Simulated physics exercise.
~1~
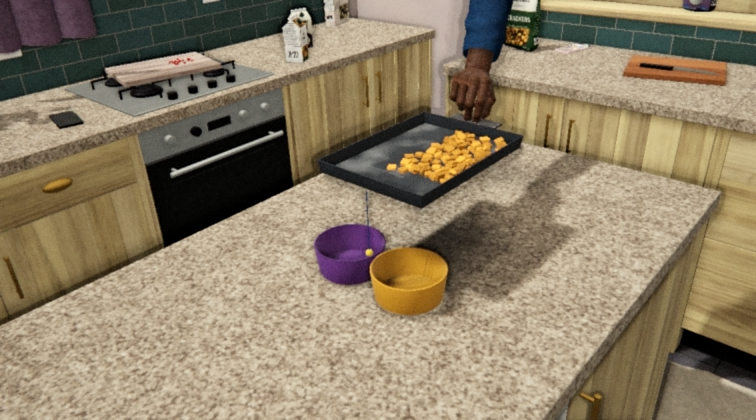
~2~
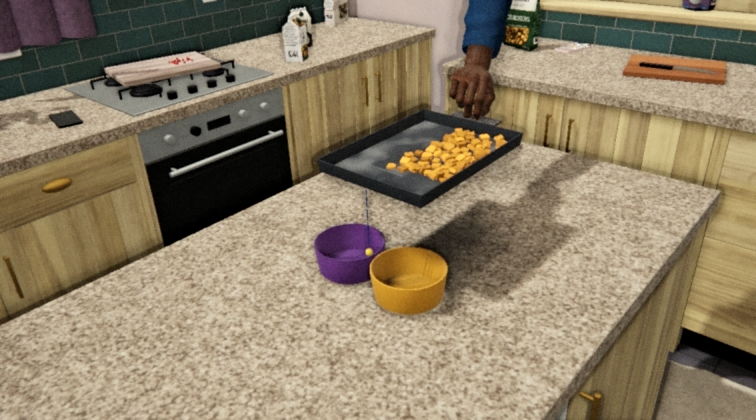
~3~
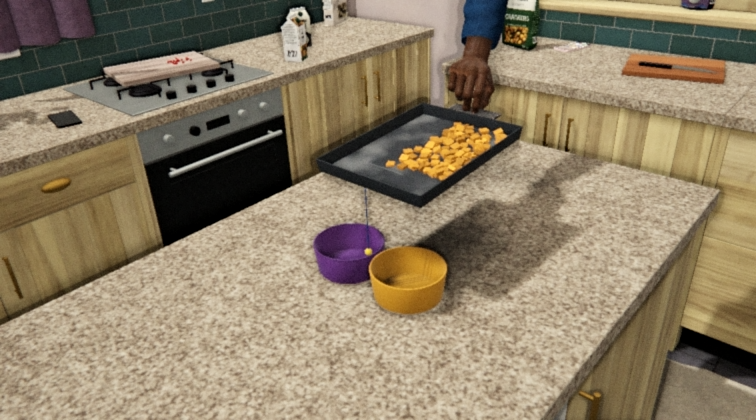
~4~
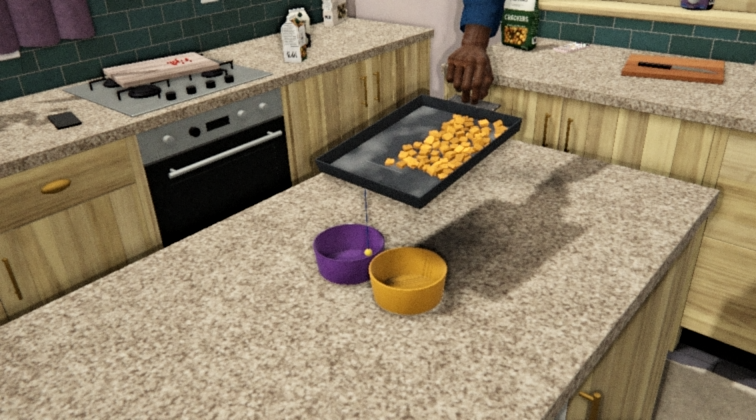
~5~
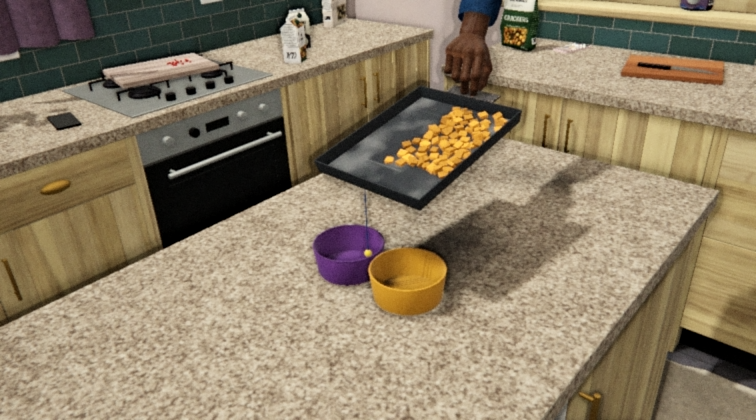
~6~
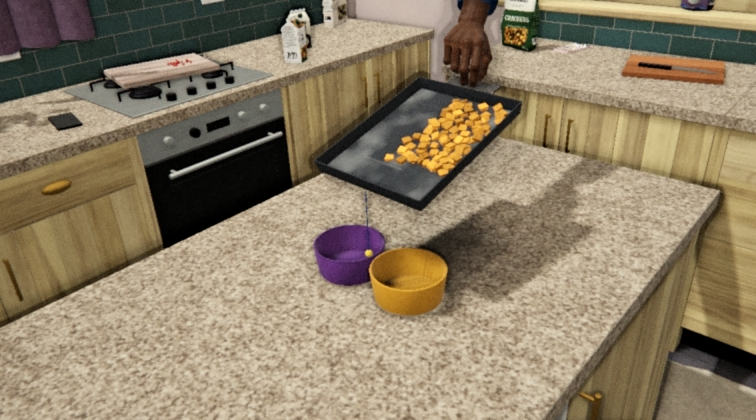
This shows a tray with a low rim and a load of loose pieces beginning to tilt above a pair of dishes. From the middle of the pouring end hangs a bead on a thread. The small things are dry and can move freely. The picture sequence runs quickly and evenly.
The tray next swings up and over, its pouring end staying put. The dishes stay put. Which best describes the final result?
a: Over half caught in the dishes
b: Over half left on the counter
b, over half left on the counter.
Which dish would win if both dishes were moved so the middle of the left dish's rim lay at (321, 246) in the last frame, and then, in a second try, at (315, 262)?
The first try favours the rightmost one, and the second try favours the rightmost one.
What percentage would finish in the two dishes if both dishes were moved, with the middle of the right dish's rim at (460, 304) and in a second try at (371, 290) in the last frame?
Some 40 percent in the first case, 90 percent in the second.
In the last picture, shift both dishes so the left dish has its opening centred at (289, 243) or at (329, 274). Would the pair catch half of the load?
Place 1: Lower than half; place 2: Higher than half.
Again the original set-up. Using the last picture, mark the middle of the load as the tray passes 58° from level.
Centre estimate: (398, 184).
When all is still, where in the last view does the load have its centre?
It settles centred around (374, 325).
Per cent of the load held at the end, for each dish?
Per hundred pieces: Left dish roughly 0, right dish roughly 10.
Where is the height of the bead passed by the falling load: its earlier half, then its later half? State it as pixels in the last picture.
First around (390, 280), afterwards around (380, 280).
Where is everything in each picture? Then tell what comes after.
The first frame shows corners of the pouring end at (320, 160) and (421, 195), level; middle of the load at (457, 153), small crackers; left dish at (326, 268); right dish at (384, 297); bead on its thread at (369, 253).
The second frame shows corners of the pouring end at (320, 159) and (421, 194), level; middle of the load at (457, 151).
The third frame shows corners of the pouring end at (319, 159) and (420, 194), tipped barely, lowest at the right corner; middle of the load at (456, 147).
The fourth frame shows corners of the pouring end at (318, 159) and (419, 196), tipped a little, lowest at the right corner; middle of the load at (456, 142).
The fifth frame shows corners of the pouring end at (317, 160) and (419, 198), tipped a little, lowest at the right corner; middle of the load at (455, 136).
The sixth frame shows corners of the pouring end at (317, 160) and (419, 199), tipped a little, lowest at the right corner; middle of the load at (455, 131); left dish at (325, 269); right dish at (384, 298).
Soon, tray tipped steeply; nearly all on the tray; a stray few in the air.
A while on, tray tipped right over; most on the tray; a stray few in the right dish; a small part outside both; a stray few in the air.
Towards the end, tray tipped past a quarter turn; a small part in the right dish; most outside both.
Finally, tray tipped past a quarter turn; a small part in the right dish; none in the left dish; most outside both.
